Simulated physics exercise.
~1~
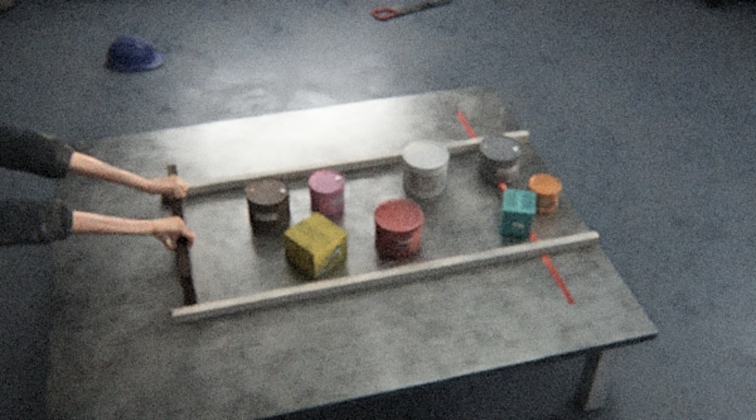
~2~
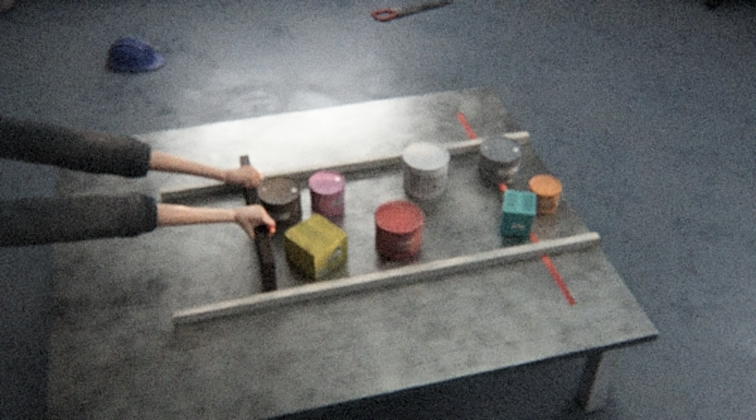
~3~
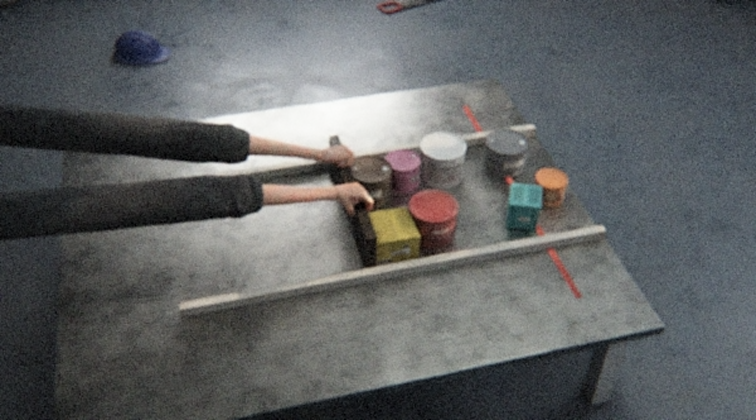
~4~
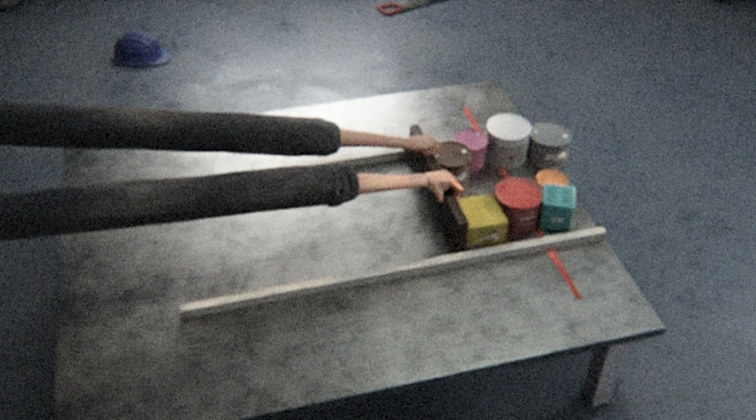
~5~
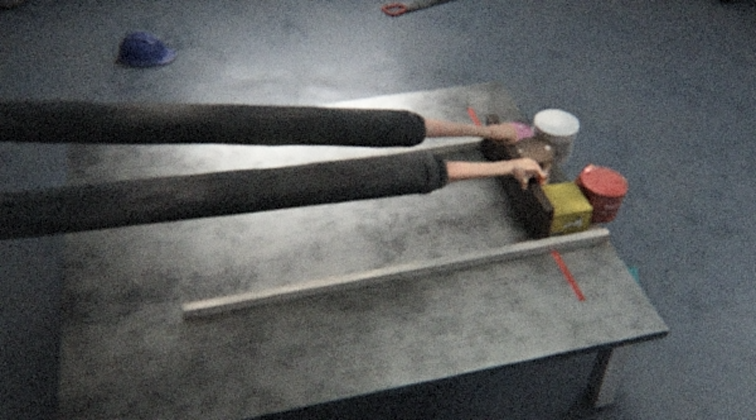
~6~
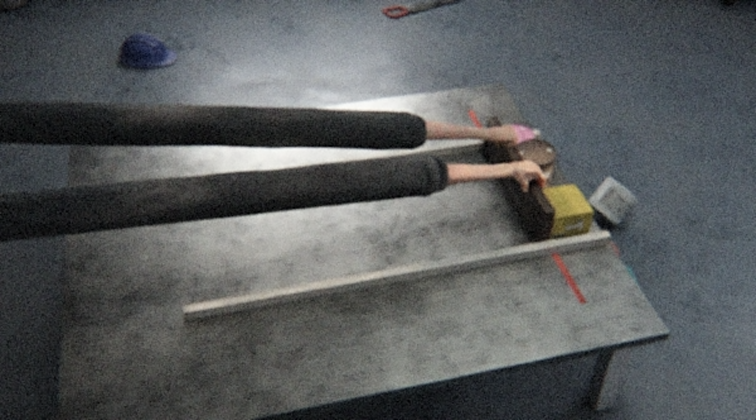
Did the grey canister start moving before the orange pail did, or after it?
The grey canister started moving before the orange pail. It had already been shifted to the right while the orange pail was still standing in its place.
